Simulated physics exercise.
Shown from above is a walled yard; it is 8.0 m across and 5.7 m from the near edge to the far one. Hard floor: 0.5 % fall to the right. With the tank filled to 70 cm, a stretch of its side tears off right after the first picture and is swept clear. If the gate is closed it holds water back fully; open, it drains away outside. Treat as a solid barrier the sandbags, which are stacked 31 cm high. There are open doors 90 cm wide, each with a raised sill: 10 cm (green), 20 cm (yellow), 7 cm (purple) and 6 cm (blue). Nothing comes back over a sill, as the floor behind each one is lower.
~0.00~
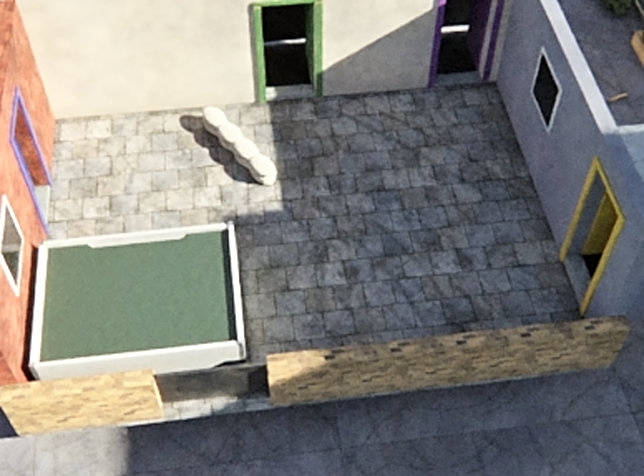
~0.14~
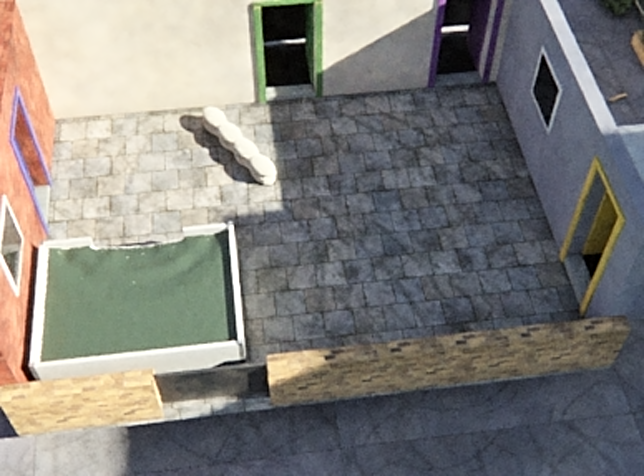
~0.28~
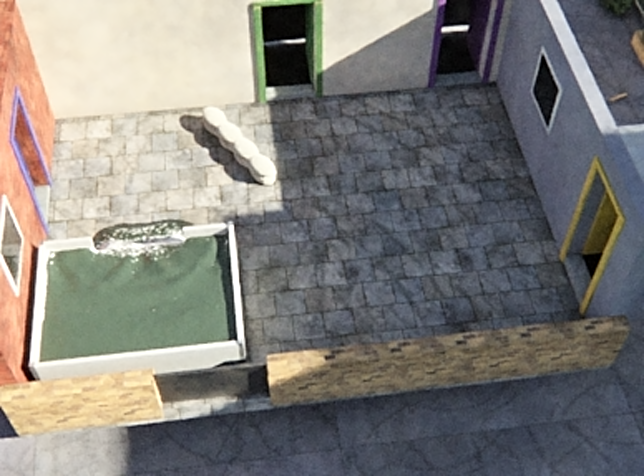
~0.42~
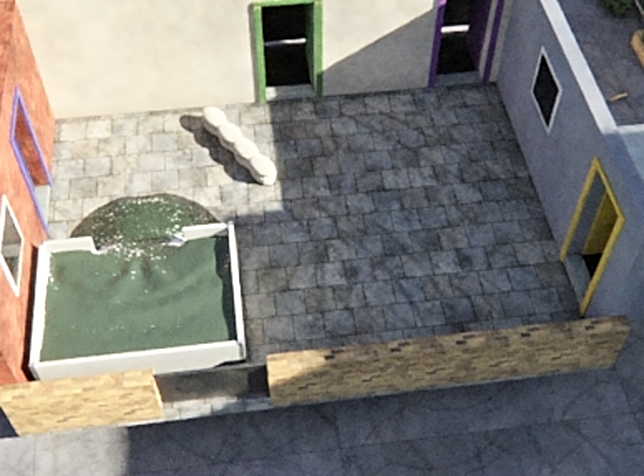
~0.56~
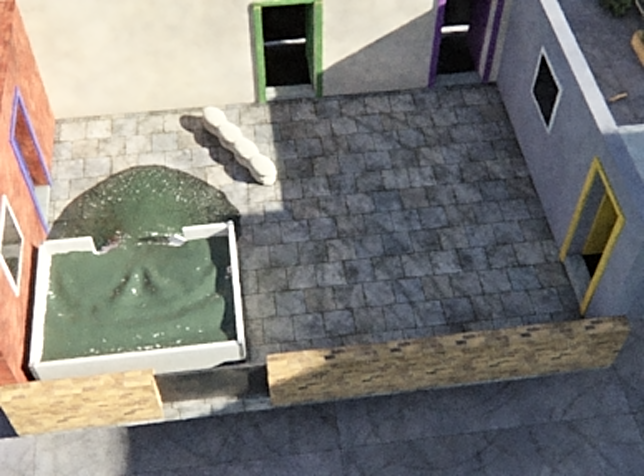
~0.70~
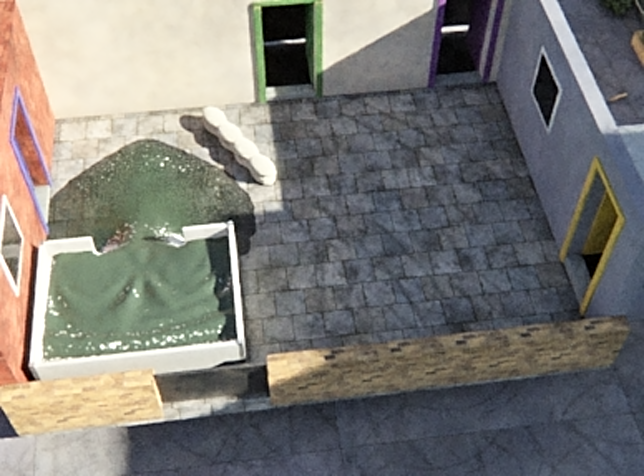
Green water in a white-walled tank pours through a gap and spreads across the paved yard.
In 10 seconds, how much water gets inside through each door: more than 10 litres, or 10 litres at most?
After that time: The green door, 10 litres at most; the yellow door, 10 litres at most; the purple door, 10 litres at most; the blue door, more than 10 litres.
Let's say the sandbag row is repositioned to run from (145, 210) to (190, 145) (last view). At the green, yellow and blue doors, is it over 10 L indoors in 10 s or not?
Well, the green one is more than allowed, the yellow one is within bounds, and the blue one is more than allowed.
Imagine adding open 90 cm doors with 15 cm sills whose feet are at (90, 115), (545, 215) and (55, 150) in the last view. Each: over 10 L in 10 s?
Door 1: Higher; door 2: Lower; door 3: Higher.
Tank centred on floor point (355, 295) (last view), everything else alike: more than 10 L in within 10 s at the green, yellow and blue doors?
For the green door, the amount is too high; for the yellow door, the amount is acceptable; for the blue door, the amount is acceptable.
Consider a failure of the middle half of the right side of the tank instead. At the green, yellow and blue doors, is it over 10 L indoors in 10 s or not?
At green the amount is beneath the mark, at yellow it is higher than the mark, and at blue it is beneath the mark.
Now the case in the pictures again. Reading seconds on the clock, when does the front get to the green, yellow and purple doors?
The front reaches green at 1.8 s, yellow at 6.5 s, purple at 3.4 s.
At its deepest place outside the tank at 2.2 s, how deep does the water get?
About 46 cm.
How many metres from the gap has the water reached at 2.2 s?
Distance: Approx. 4.8 m.
After 1.4 s water covers 25 % of the floor and is deepest (42 cm) near (139, 262); green door not reached, yellow door not reached, purple door not reached, blue door 11 cm at the sill, 2 L in.
After 2.2 s water covers 30 % of the floor and is deepest (46 cm) near (118, 118); green door 4 cm at the sill, 0 L in, yellow door not reached, purple door not reached, blue door 11 cm at the sill, 23 L in.
After 3.5 s water covers 50 % of the floor and is deepest (31 cm) near (213, 154); green door 5 cm at the sill, 0 L in, yellow door not reached, purple door 2 cm at the sill, 0 L in, blue door 18 cm at the sill, 59 L in.
After 6.0 s water covers 90 % of the floor and is deepest (21 cm) near (138, 138); green door 3 cm at the sill, 0 L in, yellow door not reached, purple door 3 cm at the sill, 0 L in, blue door 17 cm at the sill, 264 L in.
After 10.0 s water covers 95 % of the floor and is deepest (16 cm) near (247, 174); green door 3 cm at the sill, 0 L in, yellow door 12 cm at the sill, 0 L in, purple door 5 cm at the sill, 0 L in, blue door 11 cm at the sill, 380 L in.
